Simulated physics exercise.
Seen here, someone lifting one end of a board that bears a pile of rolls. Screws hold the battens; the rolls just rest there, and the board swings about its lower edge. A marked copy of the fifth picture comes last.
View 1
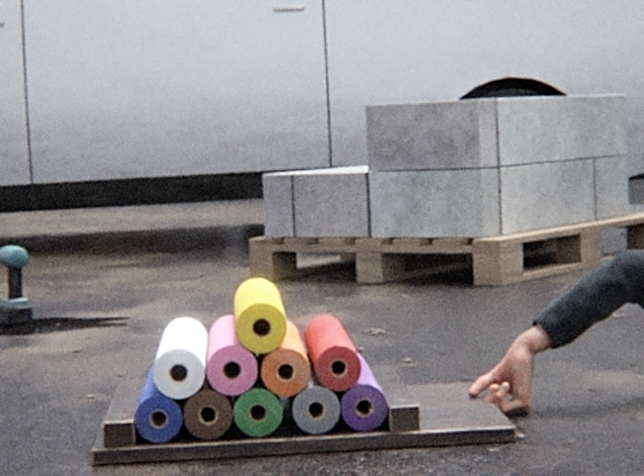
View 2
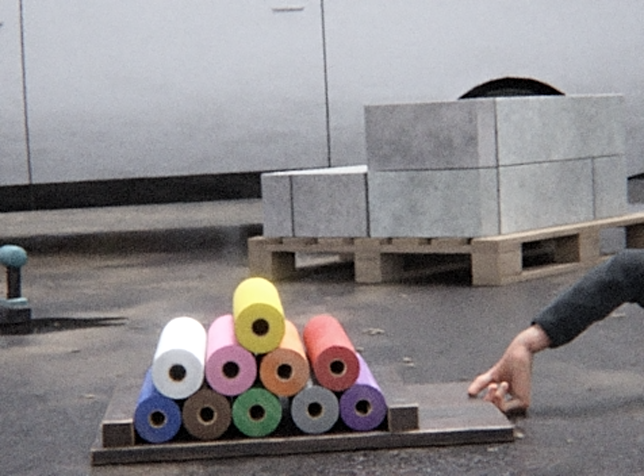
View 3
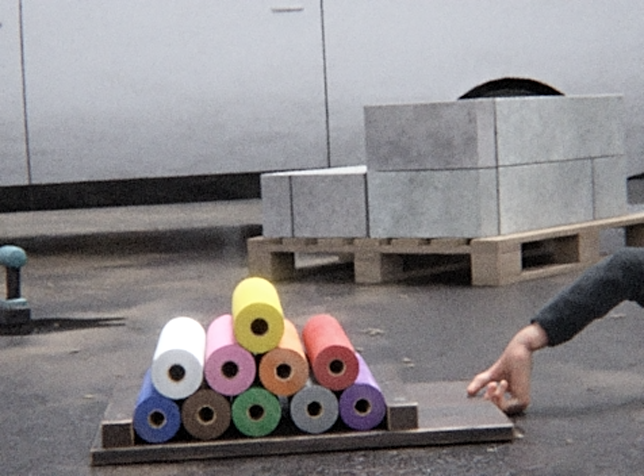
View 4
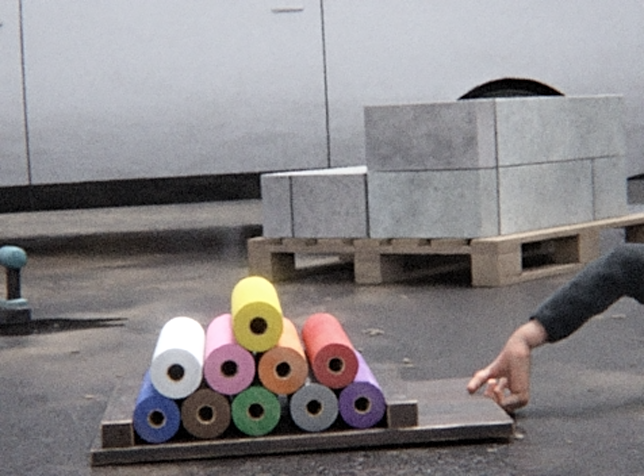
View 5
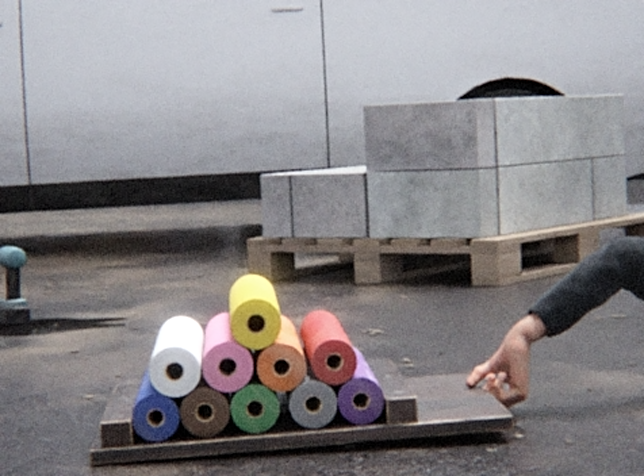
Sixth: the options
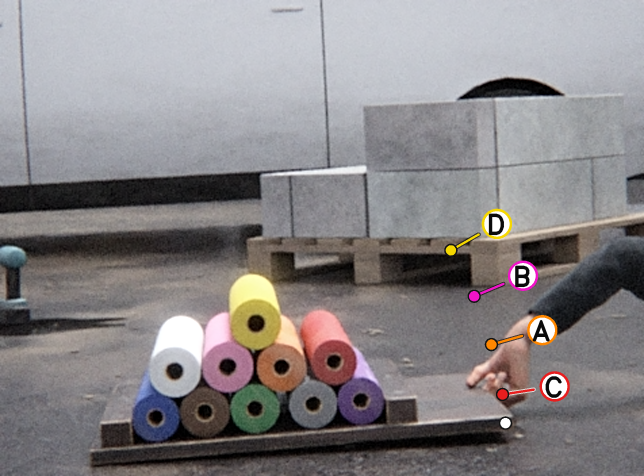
A hand slightly lifts the right end of a board holding stacked, colourful rolls.
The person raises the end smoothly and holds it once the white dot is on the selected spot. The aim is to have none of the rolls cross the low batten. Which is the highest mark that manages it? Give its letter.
Stop at B.
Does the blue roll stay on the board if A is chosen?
Yes, with A.
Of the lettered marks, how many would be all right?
Three of the four.
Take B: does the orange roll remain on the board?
The orange roll: Yes.
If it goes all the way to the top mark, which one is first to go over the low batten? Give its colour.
The white one.
On the copy, A at (492, 344); B at (474, 296); C at (503, 394); D at (451, 250); the white dot at (506, 423).
On B. First, board at 14°.
Then, board at 20°.
Finally, board at 20°, none over the low batten.
By contrast, A none over the low batten; C none over the low batten; D four over the low batten (pink, white, orange, yellow).
